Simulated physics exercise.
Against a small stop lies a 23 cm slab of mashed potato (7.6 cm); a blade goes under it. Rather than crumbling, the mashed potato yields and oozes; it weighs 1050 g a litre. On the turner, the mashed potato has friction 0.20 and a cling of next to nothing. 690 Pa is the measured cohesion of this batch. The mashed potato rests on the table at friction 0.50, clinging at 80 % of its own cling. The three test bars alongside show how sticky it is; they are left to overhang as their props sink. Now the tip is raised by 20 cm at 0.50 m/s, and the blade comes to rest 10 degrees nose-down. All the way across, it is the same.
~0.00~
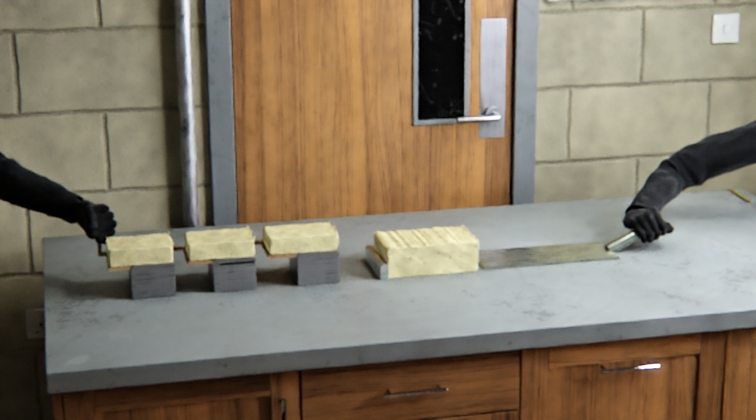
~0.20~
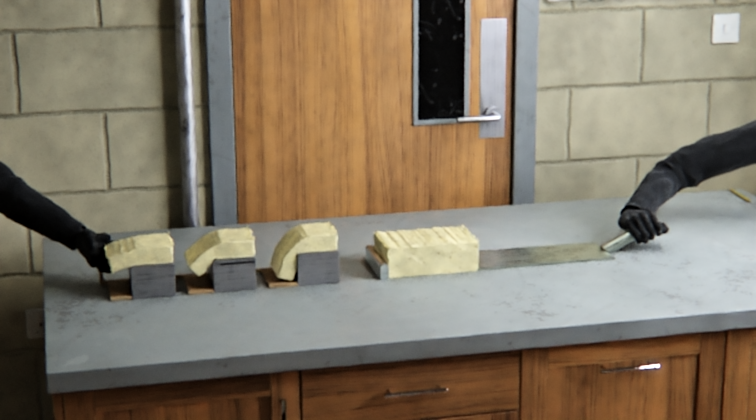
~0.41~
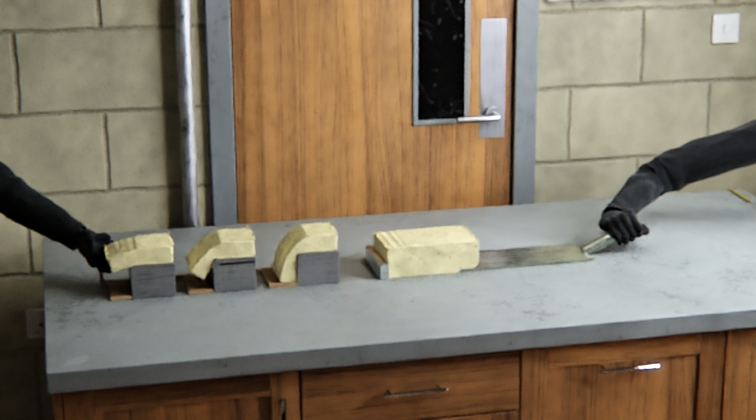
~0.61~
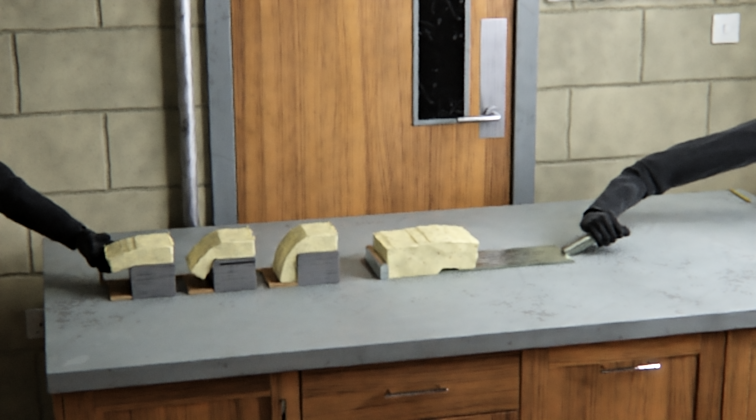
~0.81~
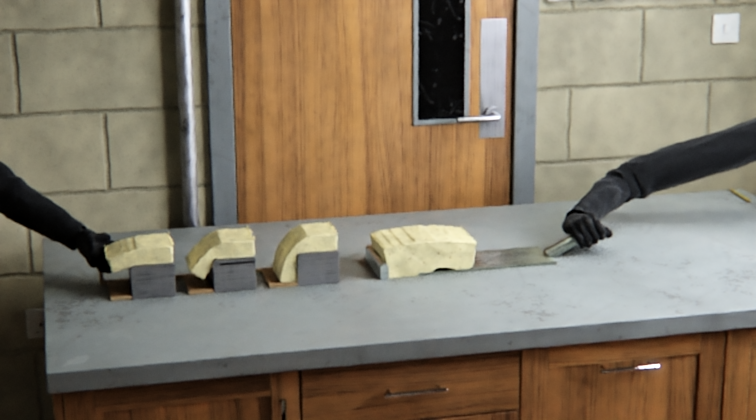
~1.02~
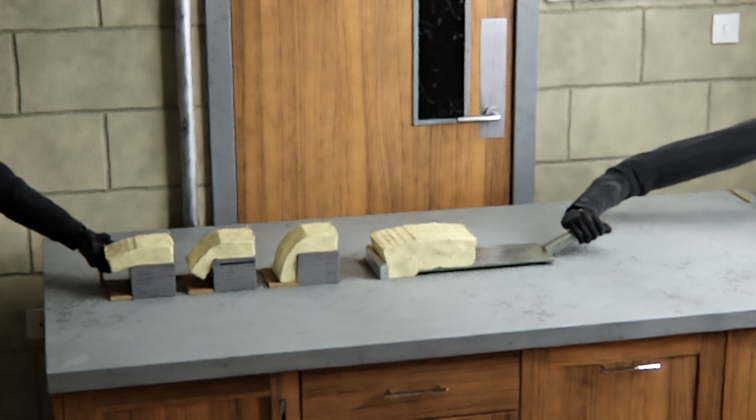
A pale yellow slab of mashed potato lies on a thin metal blade against a small stop on a grey countertop, seen from the front and slightly above by a still camera. Behind are a wooden door and block wall; three smaller yellow bars rest on dark blocks at left. Gloved hands work at both sides as the bars' left ends droop, then the blade slides left beneath the slab, whose top and underside shift shape.
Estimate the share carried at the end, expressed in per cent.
I would say near 63 %.
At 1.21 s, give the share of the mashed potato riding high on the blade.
The answer is near 40 per cent.
By 1.21 s, the tip is 10.0 cm up.
By 1.43 s, the tip is 20 cm up and 63 % is riding high on the blade.
By 1.65 s, the tip is 20 cm up and 63 % is riding high on the blade.
By 1.88 s, the tip is 20 cm up and 63 % is riding high on the blade.
By 2.00 s, at the end, the tip is 20 cm up and 63 % is riding high on the blade.
